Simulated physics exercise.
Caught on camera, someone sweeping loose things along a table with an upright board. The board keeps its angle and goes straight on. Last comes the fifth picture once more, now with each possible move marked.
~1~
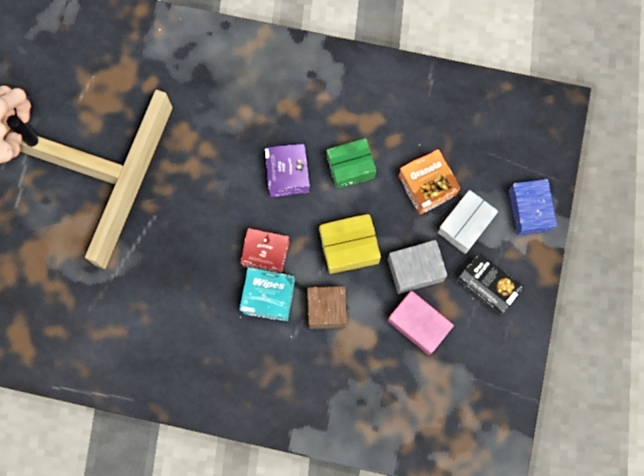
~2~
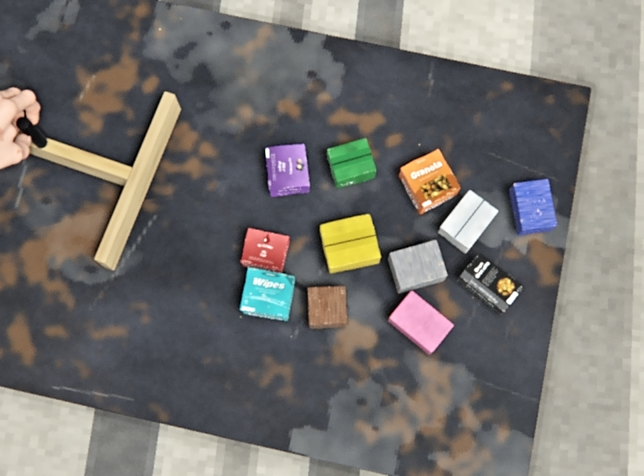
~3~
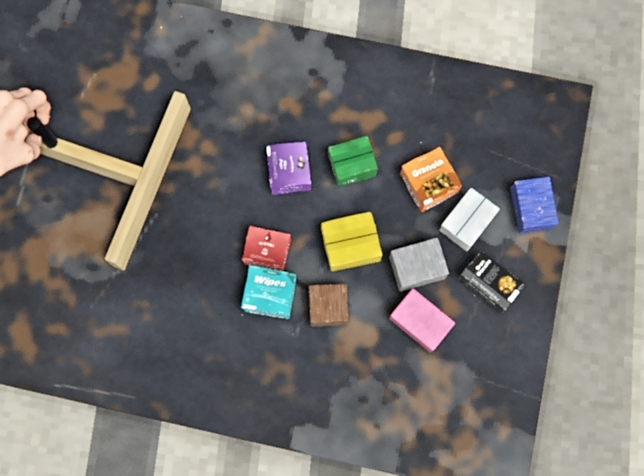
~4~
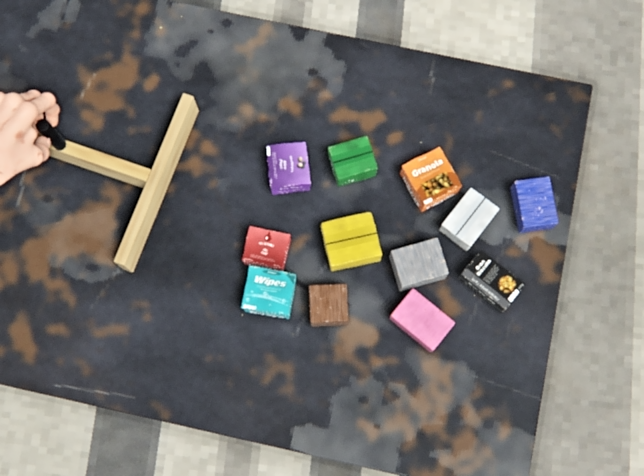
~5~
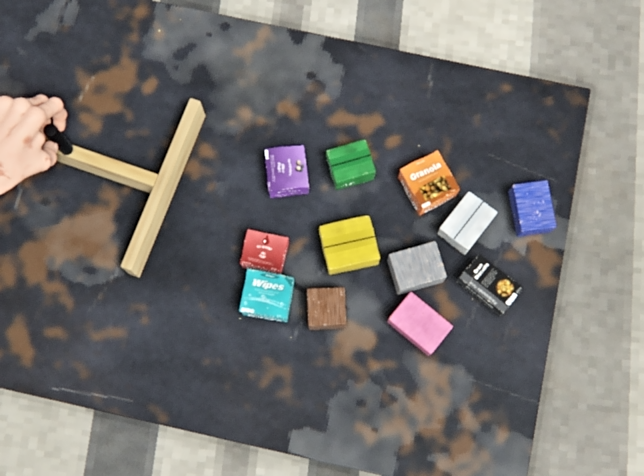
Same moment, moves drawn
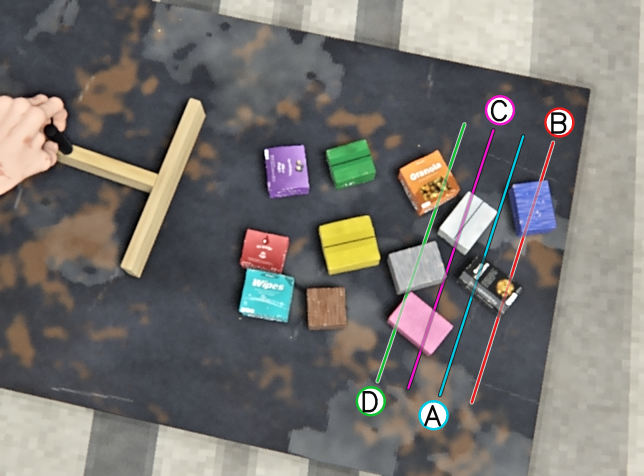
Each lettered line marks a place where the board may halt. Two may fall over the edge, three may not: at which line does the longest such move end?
Stop at C.
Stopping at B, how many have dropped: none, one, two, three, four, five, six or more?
In all, six or more.
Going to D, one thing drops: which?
It is the black packet.
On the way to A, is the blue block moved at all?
Yes.
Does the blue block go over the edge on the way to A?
Yes.
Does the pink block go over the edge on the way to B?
Yes.
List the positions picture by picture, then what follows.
The first picture shows turquoise box (268, 296); grey block (417, 267); red box (265, 252).
The second picture shows board (135, 175); green box (352, 163).
The third picture shows board (145, 175); yellow box (351, 243).
The fourth picture shows board (154, 177); orange packet (430, 180).
The fifth picture shows board (161, 182); blue block (532, 209); white box (467, 224); pink block (420, 324).
On the copy, A at (483, 262); B at (514, 268); C at (452, 255); D at (422, 249).
On C. First, board (266, 204); purple packet (307, 181); red box (279, 257).
Then, board (370, 226); black packet (526, 306); pink block (463, 333).
Finally, board (452, 244); blue block over the edge; black packet over the edge; two fallen.
By contrast, A drops five; B drops eight; D is within the limit but short.
